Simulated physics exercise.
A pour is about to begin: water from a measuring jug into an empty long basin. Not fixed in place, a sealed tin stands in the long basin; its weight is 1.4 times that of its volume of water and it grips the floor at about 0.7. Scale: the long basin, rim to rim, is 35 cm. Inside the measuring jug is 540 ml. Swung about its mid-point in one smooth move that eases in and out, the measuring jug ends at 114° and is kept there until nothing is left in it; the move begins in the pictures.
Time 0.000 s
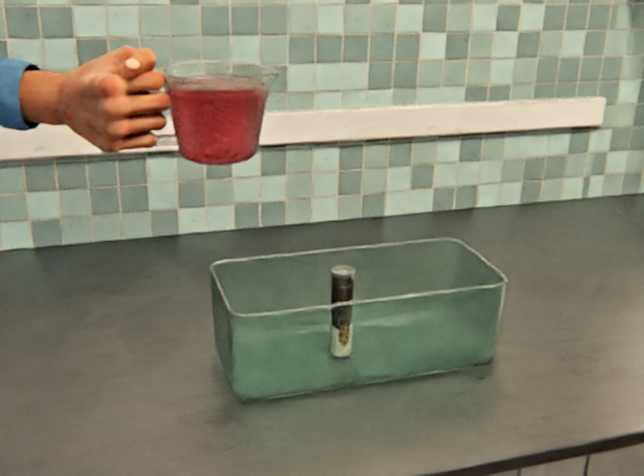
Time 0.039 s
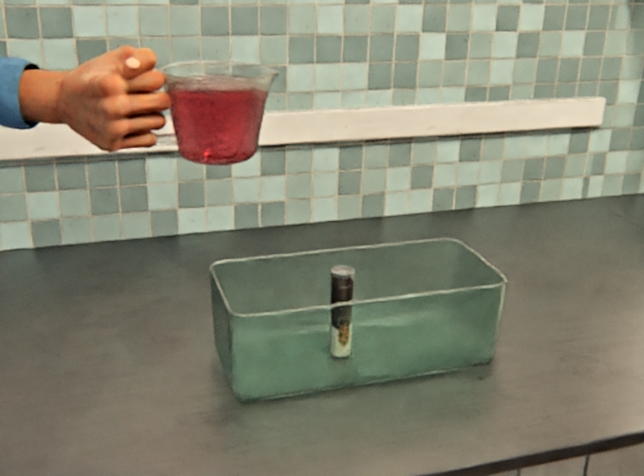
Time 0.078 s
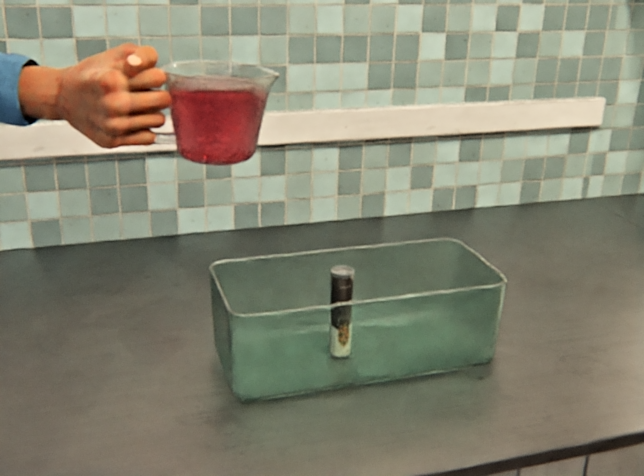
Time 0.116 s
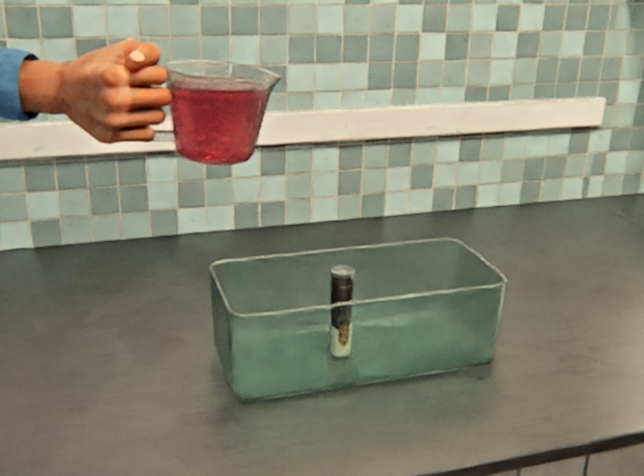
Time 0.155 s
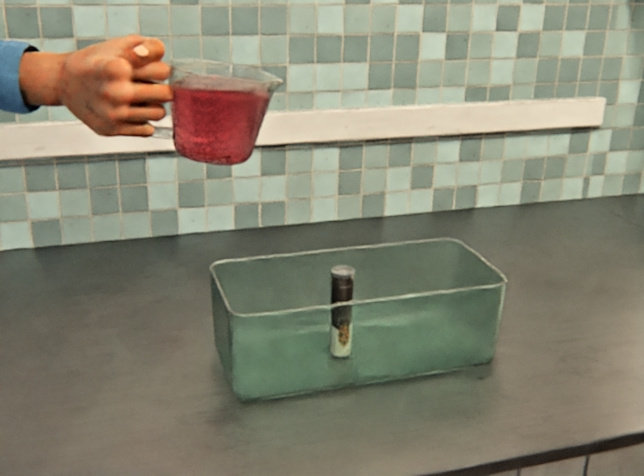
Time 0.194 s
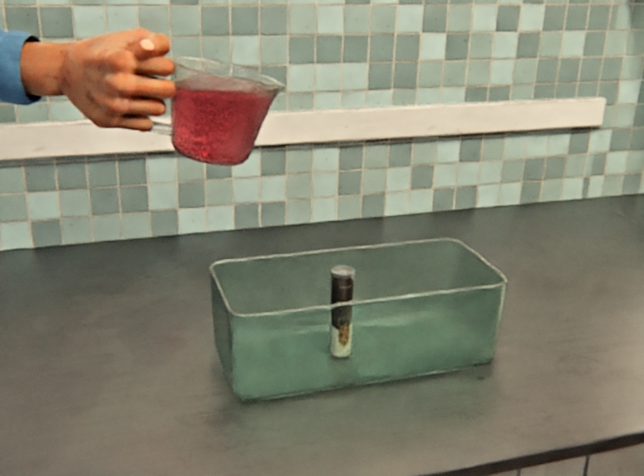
On a grey counter by a tiled wall, a hand slowly tilting a glass jug of red liquid rightward above a glass basin.
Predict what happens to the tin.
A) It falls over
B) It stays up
Option A: It falls over.
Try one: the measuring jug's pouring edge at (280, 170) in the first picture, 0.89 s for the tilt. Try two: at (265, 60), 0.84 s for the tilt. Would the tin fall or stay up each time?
Try 1: Still standing; try 2: Tipped over.
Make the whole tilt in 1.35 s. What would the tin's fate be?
In that case the tin overturns.
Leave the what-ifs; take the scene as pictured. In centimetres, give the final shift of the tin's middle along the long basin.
Roughly 9.0 cm.
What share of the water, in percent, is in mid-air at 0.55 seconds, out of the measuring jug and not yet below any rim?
I'd say close to 38 per cent.
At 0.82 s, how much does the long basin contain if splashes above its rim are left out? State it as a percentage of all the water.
About 76 per cent.
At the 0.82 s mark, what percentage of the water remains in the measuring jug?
I'd say some 4 per cent remains.
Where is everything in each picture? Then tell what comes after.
In the first frame, it leans 0°; its right rim is at (278, 70); the water meets the walls at (167, 84) and (265, 82); the long basin's rim runs from (220, 289) to (483, 260); the tin's top is at (343, 275).
In the second frame, it leans 1°; its right rim is at (278, 71); the water meets the walls at (166, 84) and (265, 82).
In the third frame, it leans 2°; its right rim is at (279, 73); the water meets the walls at (168, 84) and (266, 82).
In the fourth frame, it leans 5°; its right rim is at (281, 75); the water meets the walls at (169, 83) and (266, 82).
In the fifth frame, it leans 8°; its right rim is at (283, 80); the water meets the walls at (171, 83) and (270, 84).
In the sixth frame, it leans 13°; its right rim is at (285, 85); the water meets the walls at (174, 85) and (274, 85).
By 0.55 s the tilt is 78° and 57 per cent is still to pour; the tin stands where it began.
By 0.82 s the tilt is 112° and 4 per cent is still to pour; the tin stands 1 cm from where it began.
By 1.09 s the tilt is 114° and 0 per cent is still to pour; the tin lies on its side.
By 1.39 s the tilt is 114° and 0 per cent is still to pour; the tin lies on its side.
At rest the tin lies on its side.
